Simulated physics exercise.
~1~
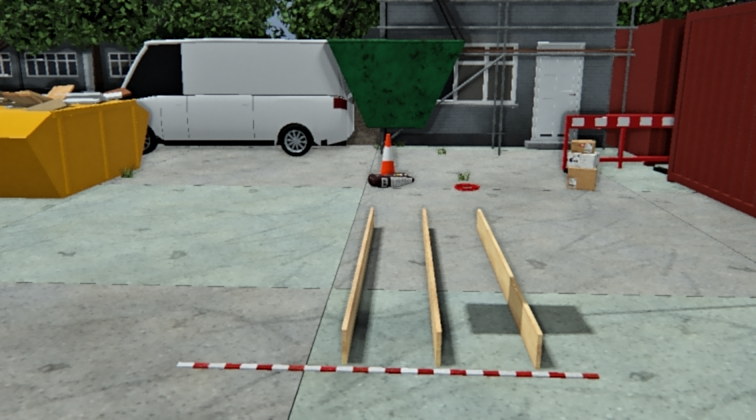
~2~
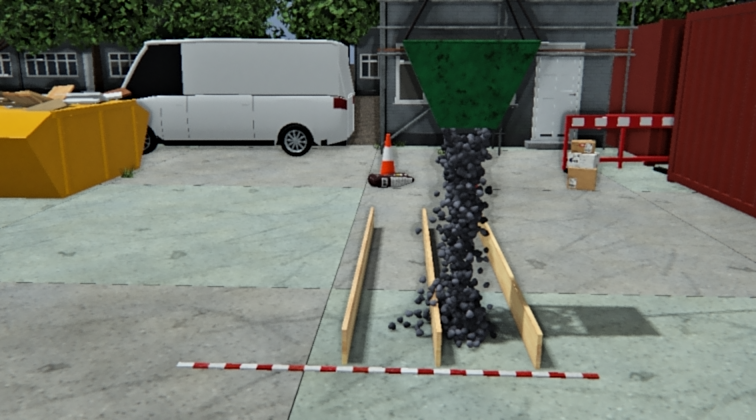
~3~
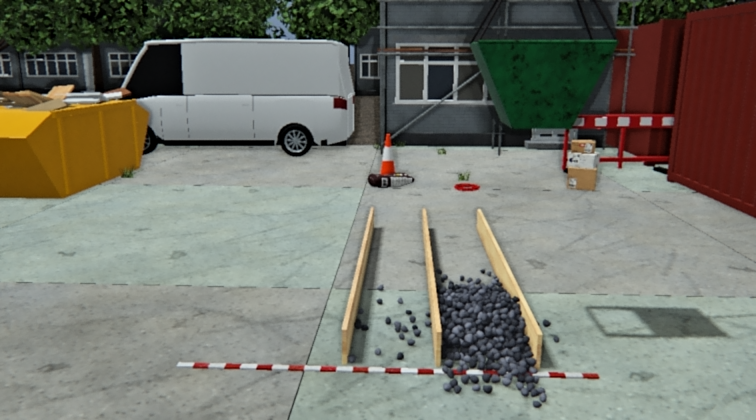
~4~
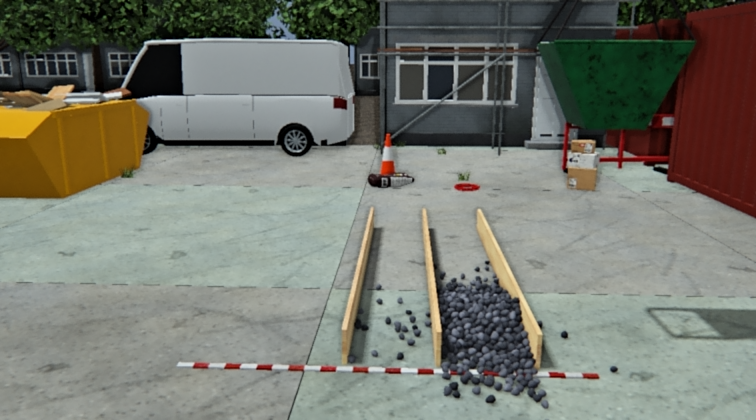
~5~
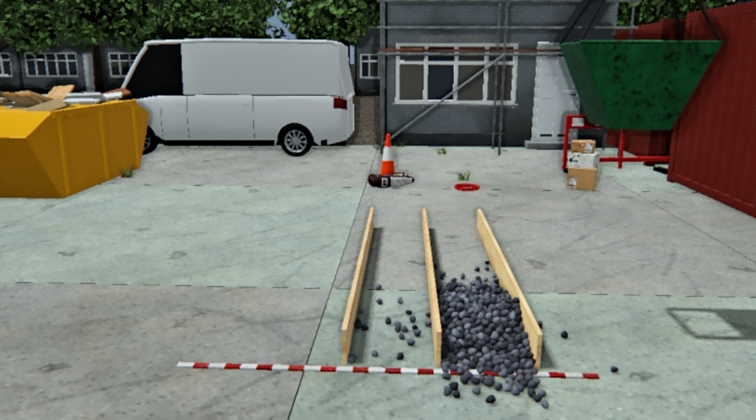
In a paved yard, a green skip gliding right drops dark stones among three boards, most settling in the right bay.
